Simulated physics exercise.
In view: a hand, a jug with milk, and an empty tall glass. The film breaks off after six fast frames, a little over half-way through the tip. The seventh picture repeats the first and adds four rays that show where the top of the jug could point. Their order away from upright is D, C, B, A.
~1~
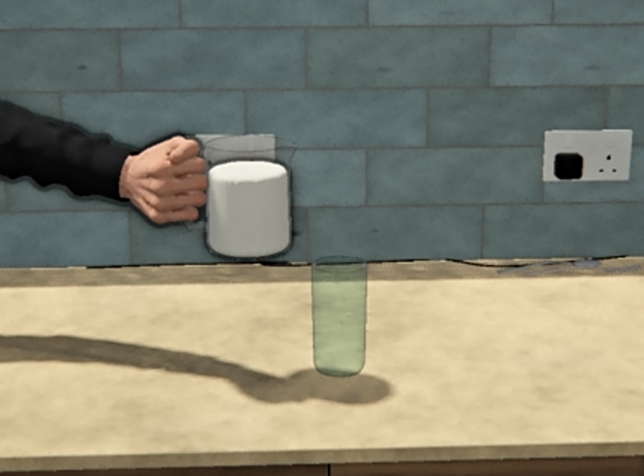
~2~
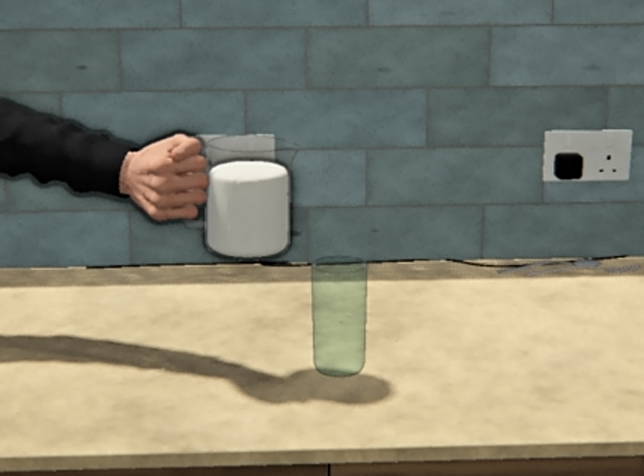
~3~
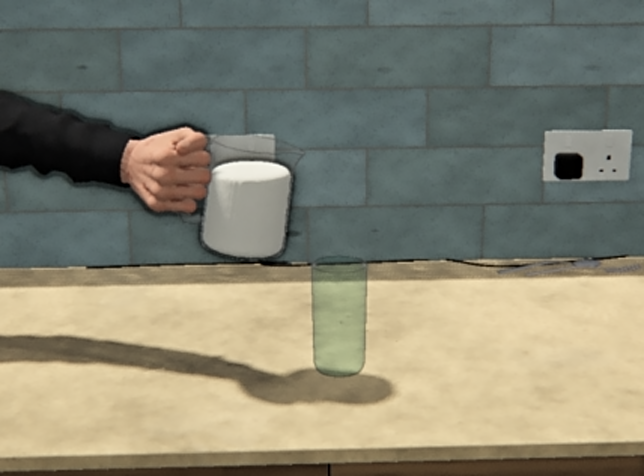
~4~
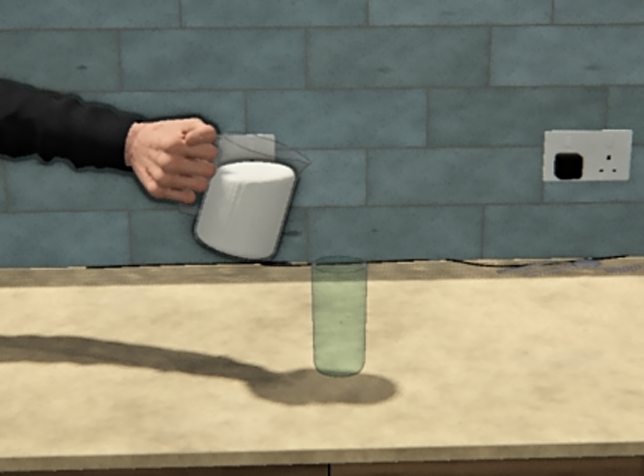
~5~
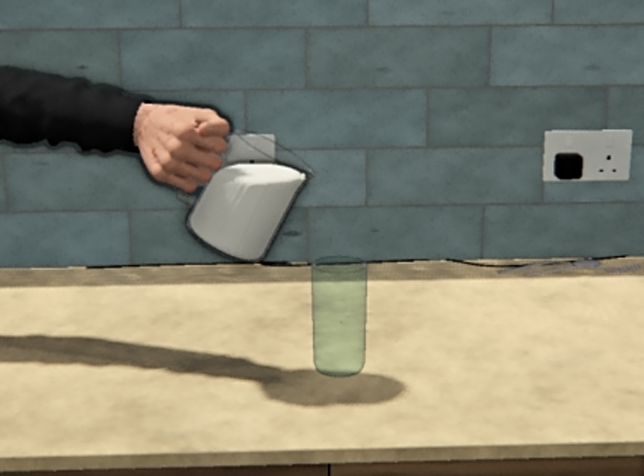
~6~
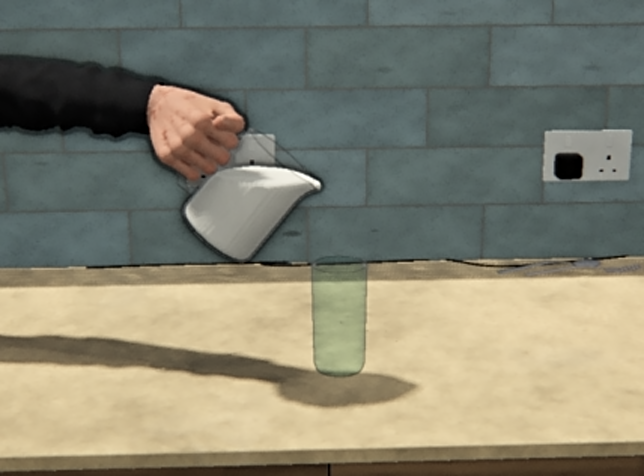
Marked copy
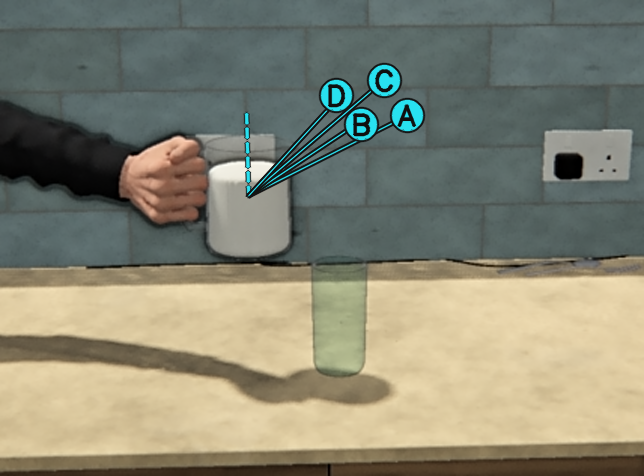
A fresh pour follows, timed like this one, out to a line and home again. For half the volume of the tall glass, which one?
Mark A does it best.
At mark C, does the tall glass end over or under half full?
Under half.
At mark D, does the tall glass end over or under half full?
Under half.
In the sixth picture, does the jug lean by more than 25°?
Yes, it does.
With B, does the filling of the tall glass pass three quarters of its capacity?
No, it does not.
On the marked copy, A at (392, 123); B at (345, 131); C at (371, 91); D at (327, 110).
If A is chosen, the tall glass ends with about 52 % of what it can hold; 4 % of the milk is spilt.
If B is chosen, the tall glass ends with about 35 % of what it can hold.
If C is chosen, the tall glass ends with about 22 % of what it can hold.
If D is chosen, the tall glass ends with about 12 % of what it can hold.
